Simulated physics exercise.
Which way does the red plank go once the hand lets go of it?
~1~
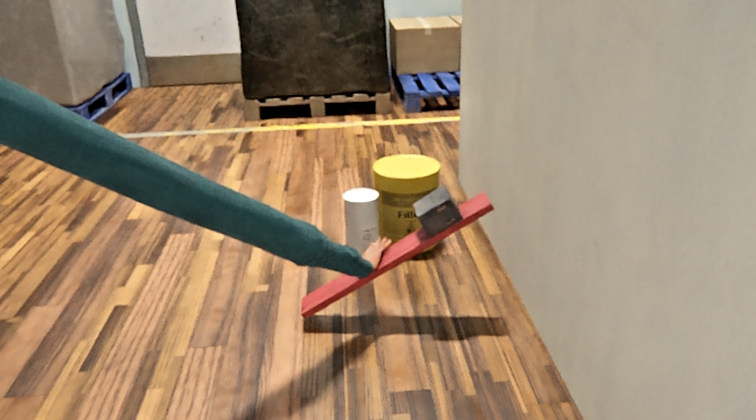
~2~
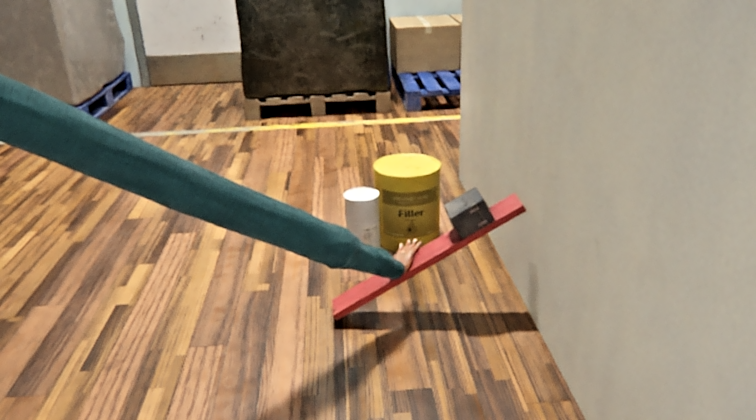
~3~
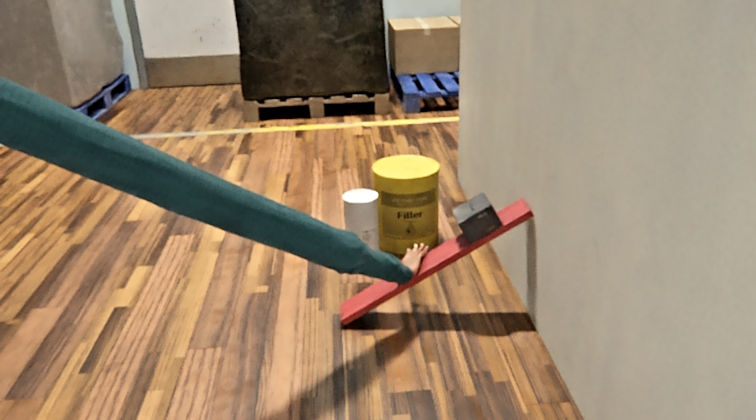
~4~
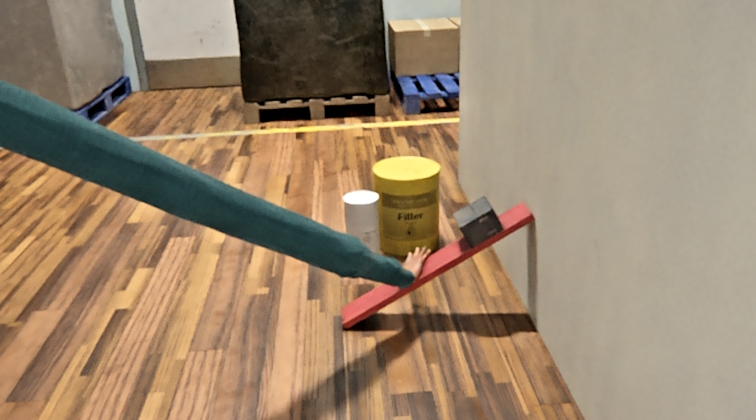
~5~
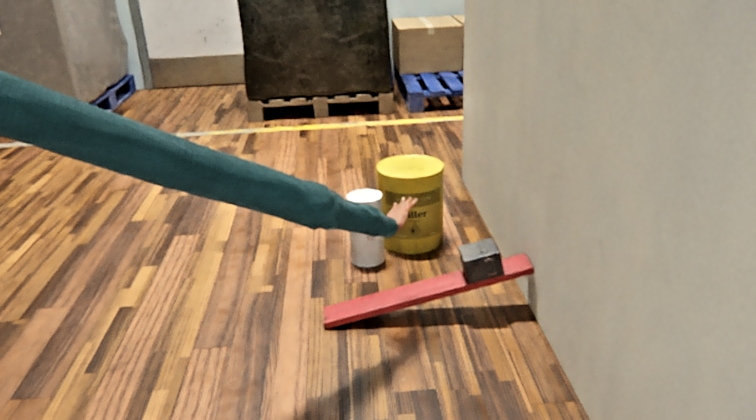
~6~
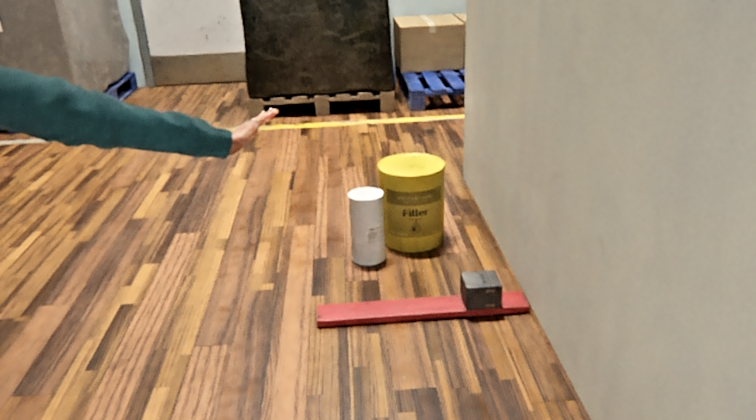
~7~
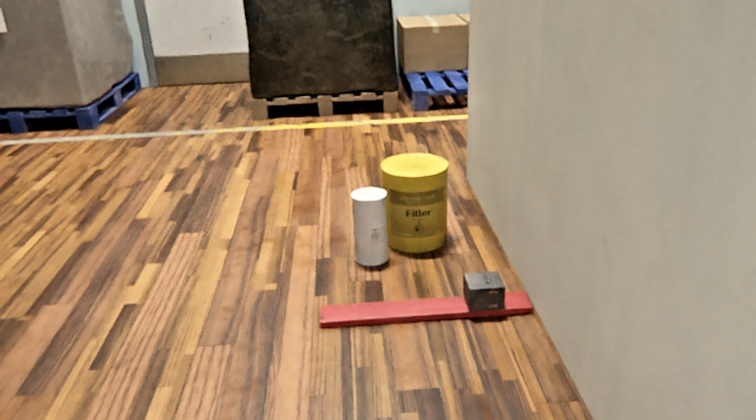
The red plank moves down, its raised end slipping along the wall until the plank lies flat on the floor.
A red plank with a small dark block resting near its upper end is held at a slant by a hand in a teal sleeve, above a wood-patterned floor beside a pale wall on the right. A yellow pail and a white canister stand behind it, with pallets farther back, all seen from a slightly swaying camera. The hand moves the plank to the right until its raised end meets the wall. Then the hand lets go and draws back to the left. The plank slips down the wall and ends flat on the floor, the block still on it, while the pail and canister stay put.
